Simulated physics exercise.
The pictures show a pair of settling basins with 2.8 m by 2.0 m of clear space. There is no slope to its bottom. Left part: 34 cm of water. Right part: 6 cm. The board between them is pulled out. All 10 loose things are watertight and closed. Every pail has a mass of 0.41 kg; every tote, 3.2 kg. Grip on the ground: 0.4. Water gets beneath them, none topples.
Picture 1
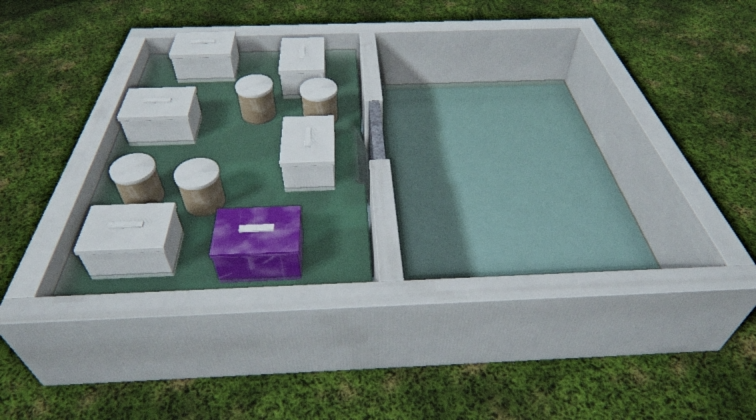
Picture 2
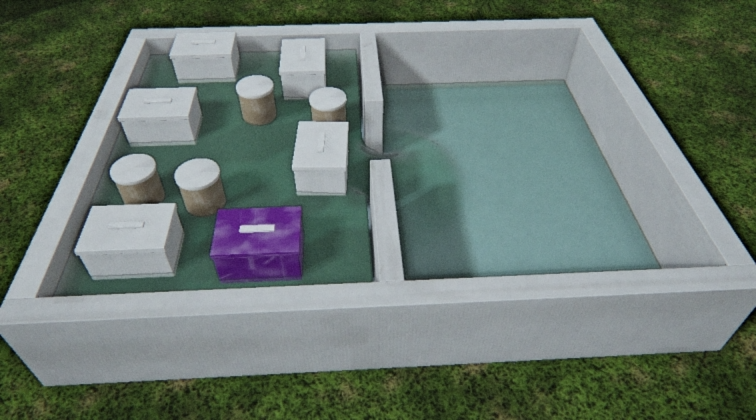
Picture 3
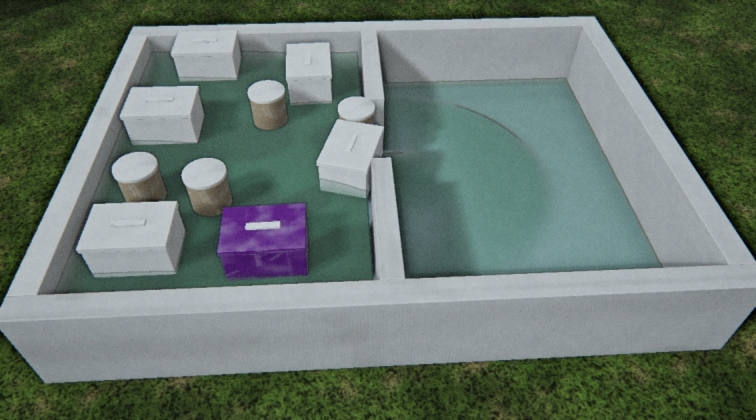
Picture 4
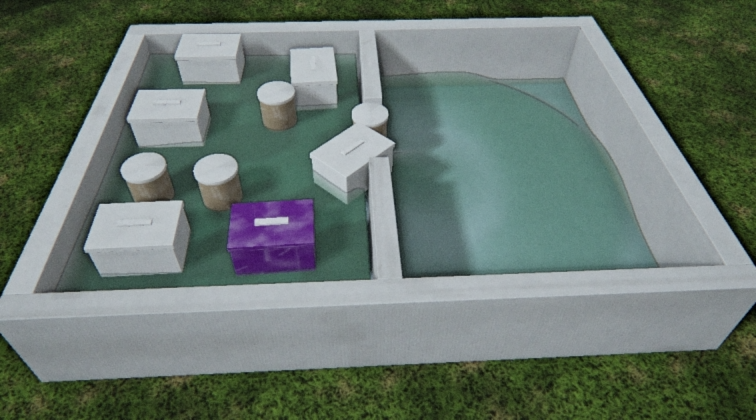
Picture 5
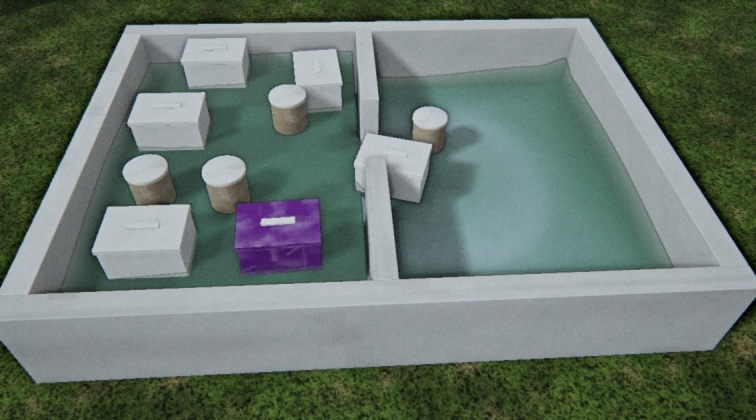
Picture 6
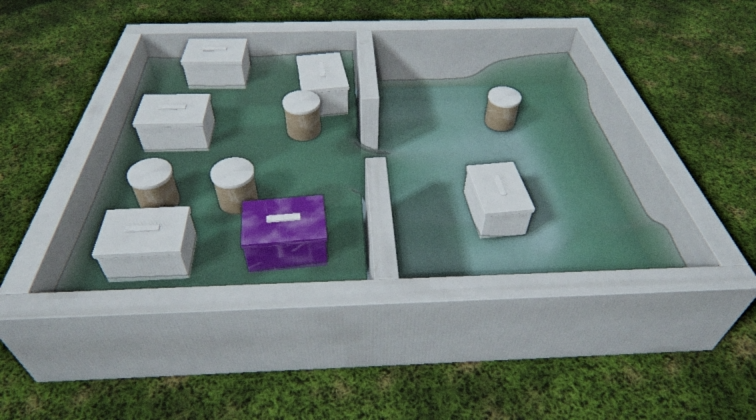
A pale rectangular basin on grass, split by a dividing wall with a gap, is seen from above at an angle by a still camera. Six white boxes, one purple box and four round, white-topped cylinders float in the left part, beside an empty-looking right part with greenish water. Water surges rightward through the gap, a white box turns and passes through with a cylinder, and the others drift slightly right.
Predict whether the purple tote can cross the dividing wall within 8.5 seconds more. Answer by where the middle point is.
When the time is up, the purple tote is not yet beyond.
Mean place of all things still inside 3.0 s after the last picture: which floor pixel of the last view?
Roughly at (366, 208).
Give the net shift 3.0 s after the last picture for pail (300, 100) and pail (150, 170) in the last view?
The first is 200 cm from its start, the second 20 cm.
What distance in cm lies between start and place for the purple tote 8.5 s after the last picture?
I'd estimate some 40 centimetres.
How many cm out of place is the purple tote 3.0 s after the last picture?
About 50 cm out of place.
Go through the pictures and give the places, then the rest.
The first picture shows the purple tote at (257, 229) floats; about 1060 L in view; 0 of 10 have shifted.
The second picture shows the purple tote at (258, 230) floats; 34 cm deep round most things; 2 of 10 have shifted.
The third picture shows the purple tote at (263, 227) floats; about 1060 L in view; 3 of 10 have shifted.
The fourth picture shows the purple tote at (272, 223) floats, 8 cm from its start; about 1060 L in view; 6 of 10 have shifted.
The fifth picture shows the purple tote at (278, 223), afloat, 12 cm from its start; about 1060 L in view; 10 of 10 have shifted.
The sixth picture shows the purple tote at (284, 219) floats, 15 cm from its start; 28 cm deep round most things; 10 of 10 have shifted.
Then, 0.6 s after the last picture the purple tote is near (291, 215), 0.2 m from its start, afloat; 2 of 10 are over the mark; 10 afloat.
Then, 3.0 s after the last picture the purple tote is near (328, 189), 0.5 m from its start, afloat; 4 of 10 are over the mark; 10 afloat.
Then, 5.5 s after the last picture the purple tote is near (297, 196), 0.3 m from its start, afloat; 4 of 10 are over the mark; 10 afloat.
Then, 8.5 s after the last picture the purple tote is near (295, 190), 0.4 m from its start, afloat; 4 of 10 are over the mark; 10 afloat.
